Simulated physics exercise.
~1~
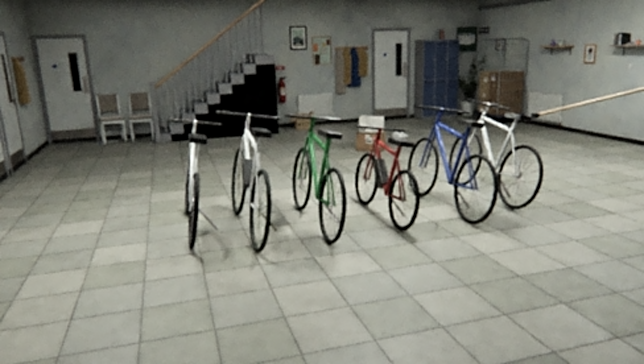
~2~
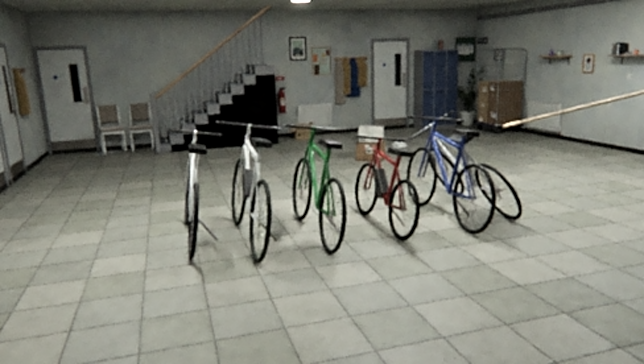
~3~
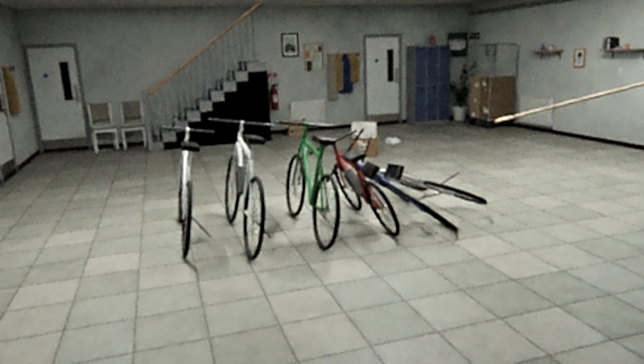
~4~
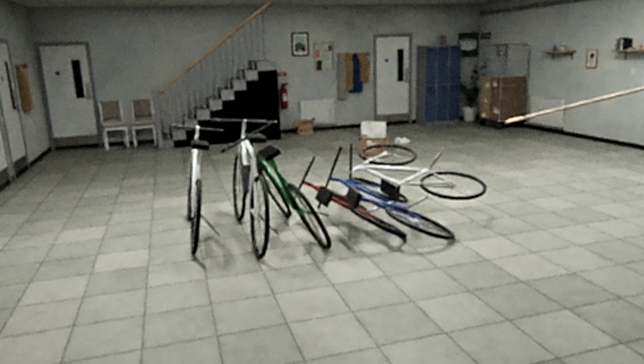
A wooden pole nudged the white bike at the right end of a row of six bicycles, and it toppled leftward into the blue one, then the red and green, leaving the green leaning over and two white bikes standing.
